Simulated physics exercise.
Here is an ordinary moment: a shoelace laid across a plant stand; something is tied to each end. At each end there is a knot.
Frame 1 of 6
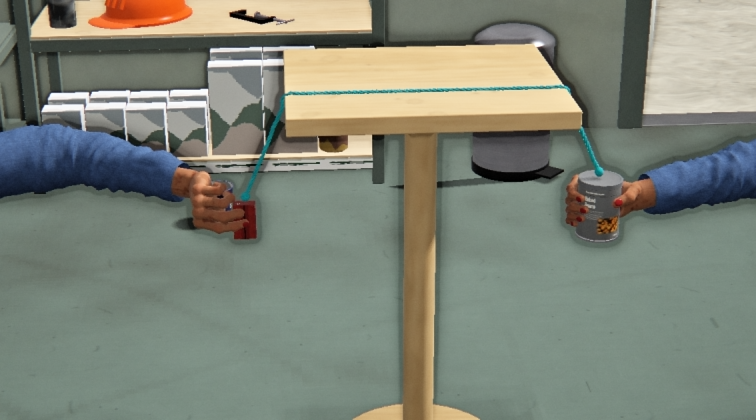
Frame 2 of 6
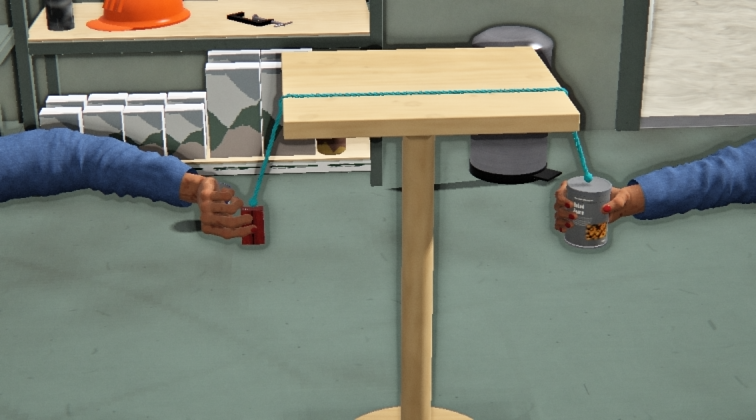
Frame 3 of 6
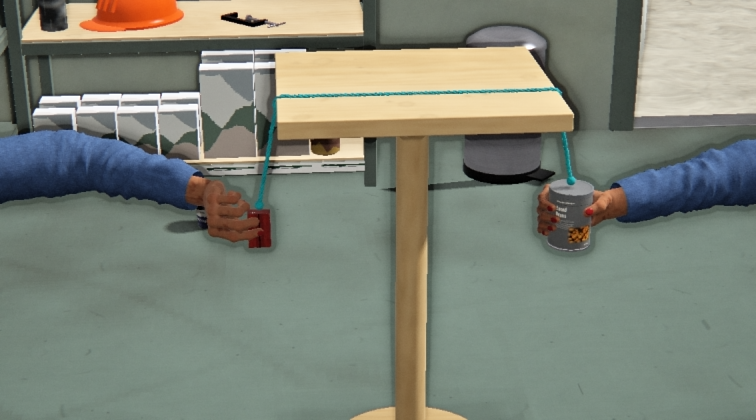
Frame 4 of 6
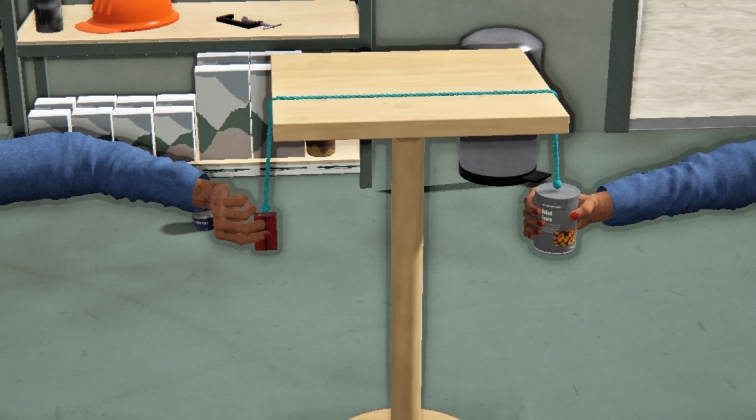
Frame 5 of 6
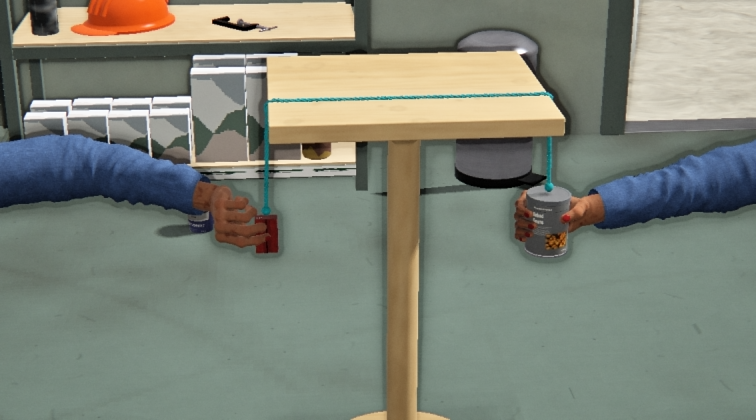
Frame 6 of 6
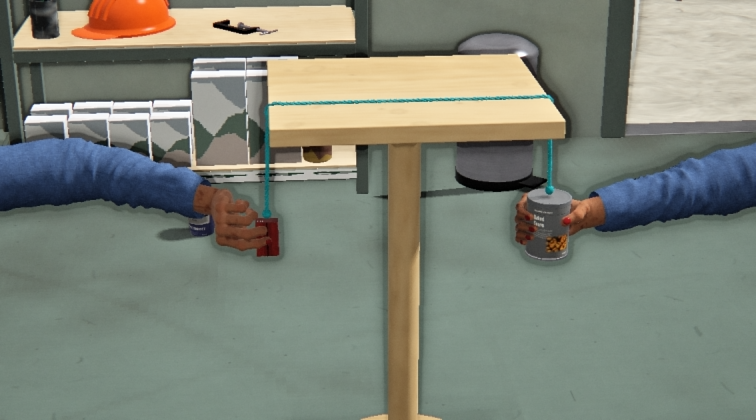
Two hands, one holding a small red box on the left and one a grey tin on the right, ease inward and slightly down beside a wooden stand with a teal cord laid across its top. The slanting cord ends draw in until they hang nearly straight, the hands still gripping both objects.
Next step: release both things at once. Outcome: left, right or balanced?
Heads up, it's about to dip on the right.
Then, 0.58 s past the final frame, left matchbox lower; right tin down on the floor.
When it is over, left matchbox down on the floor; right tin down on the floor. The shoelace runs down on the right.
